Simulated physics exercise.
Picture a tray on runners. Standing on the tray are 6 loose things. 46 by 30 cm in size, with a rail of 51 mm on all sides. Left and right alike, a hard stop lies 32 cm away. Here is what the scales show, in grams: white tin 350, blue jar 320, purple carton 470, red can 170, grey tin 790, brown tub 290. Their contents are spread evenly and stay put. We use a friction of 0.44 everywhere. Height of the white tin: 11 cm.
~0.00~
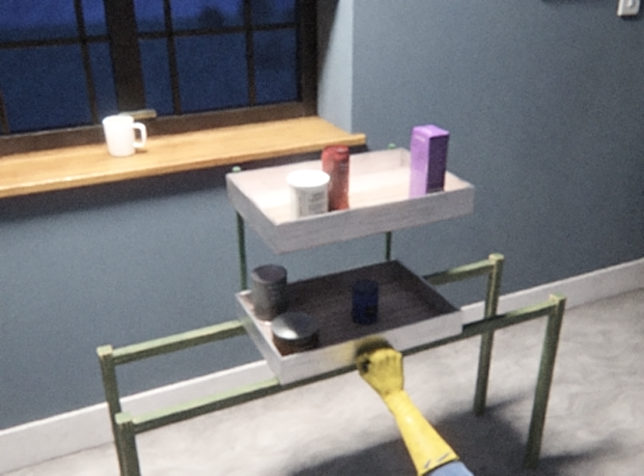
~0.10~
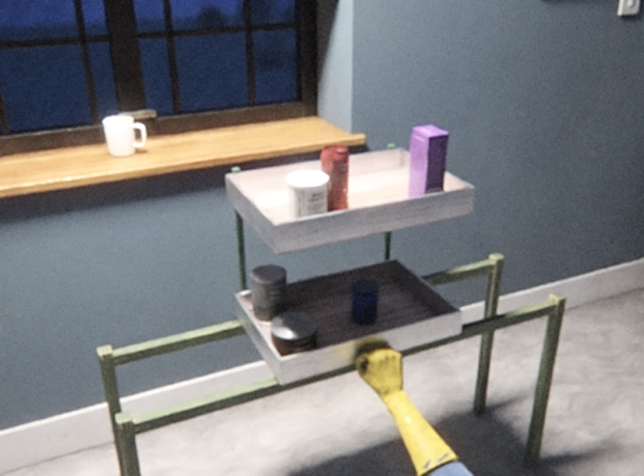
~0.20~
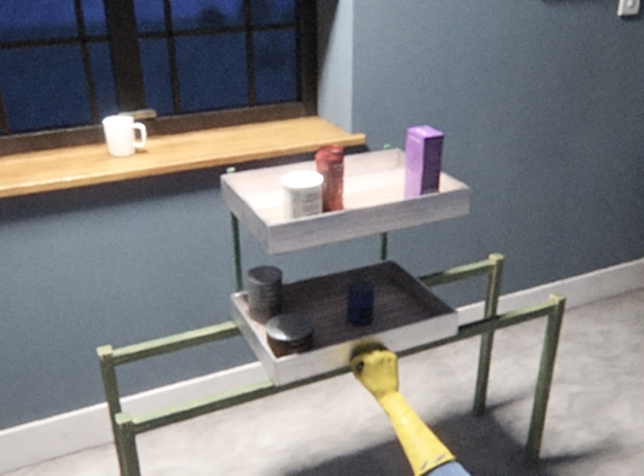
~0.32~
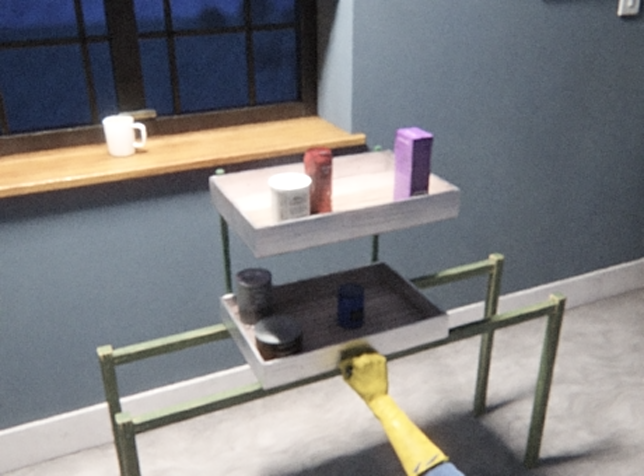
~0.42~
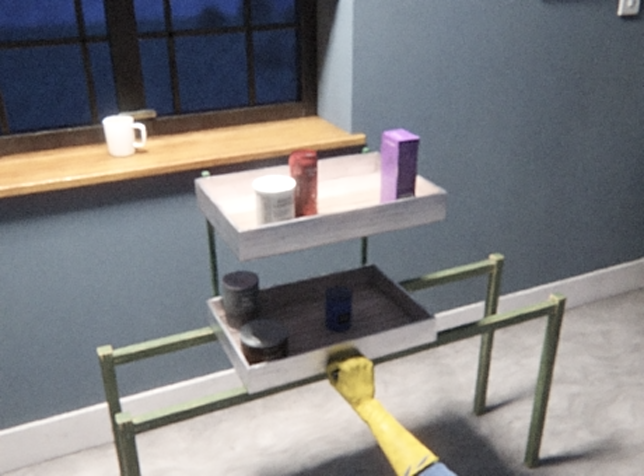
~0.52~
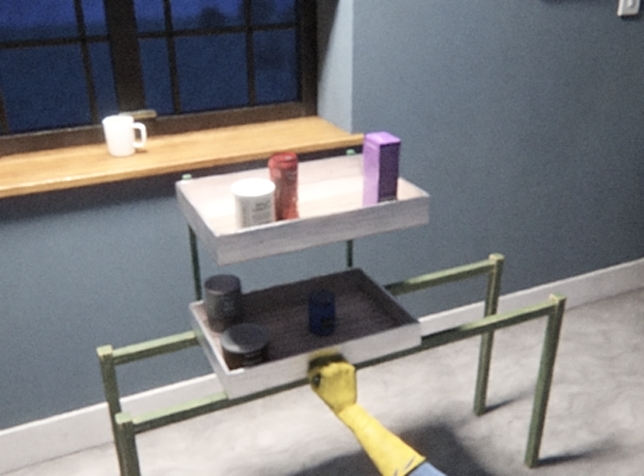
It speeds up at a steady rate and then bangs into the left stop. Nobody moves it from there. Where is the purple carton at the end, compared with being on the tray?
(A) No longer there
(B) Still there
B, still there.
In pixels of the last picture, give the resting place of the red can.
In the last picture it sits around (151, 209).
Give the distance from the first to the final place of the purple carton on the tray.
Net distance near 16 cm.
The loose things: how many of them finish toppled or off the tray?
The count is 1.
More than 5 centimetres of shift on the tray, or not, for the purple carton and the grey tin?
Purple carton: Is displaced. Grey tin: Remains in place.
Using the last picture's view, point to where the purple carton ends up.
It winds up close to (227, 233).
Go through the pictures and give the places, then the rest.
Tray midway; purple carton (428, 169); white tin (308, 203), in the first frame.
Tray midway; red can (335, 182); grey tin (270, 294), in the second frame.
Tray has slid 1 cm left; brown tub (290, 339); white tin (303, 204), in the third frame.
Tray has slid 4 cm left; blue jar (351, 306); red can (319, 185), in the fourth frame.
Tray has slid 7 cm left; grey tin (242, 301); brown tub (264, 346), in the fifth frame.
Tray has slid 12 cm left; purple carton (381, 177); white tin (254, 212), in the sixth frame.
After 0.92 s, tray has slid 32 cm left; purple carton 16° off upright near (270, 194); red can 6° off upright; white tin moved 5 cm.
After 1.02 s, tray has slid 32 cm left; purple carton 46° off upright near (249, 203); red can 13° off upright; blue jar moved 5 cm.
After 1.52 s, tray has slid 32 cm left; purple carton on its side near (227, 233); red can 4° off upright; blue jar moved 5 cm.
In the end (2.7 s), toppled on the tray, purple carton; not toppled but over 5 cm from the start, white tin, blue jar and red can; the other 2 under 5 cm from the start. In the last view, purple carton near (227, 233).
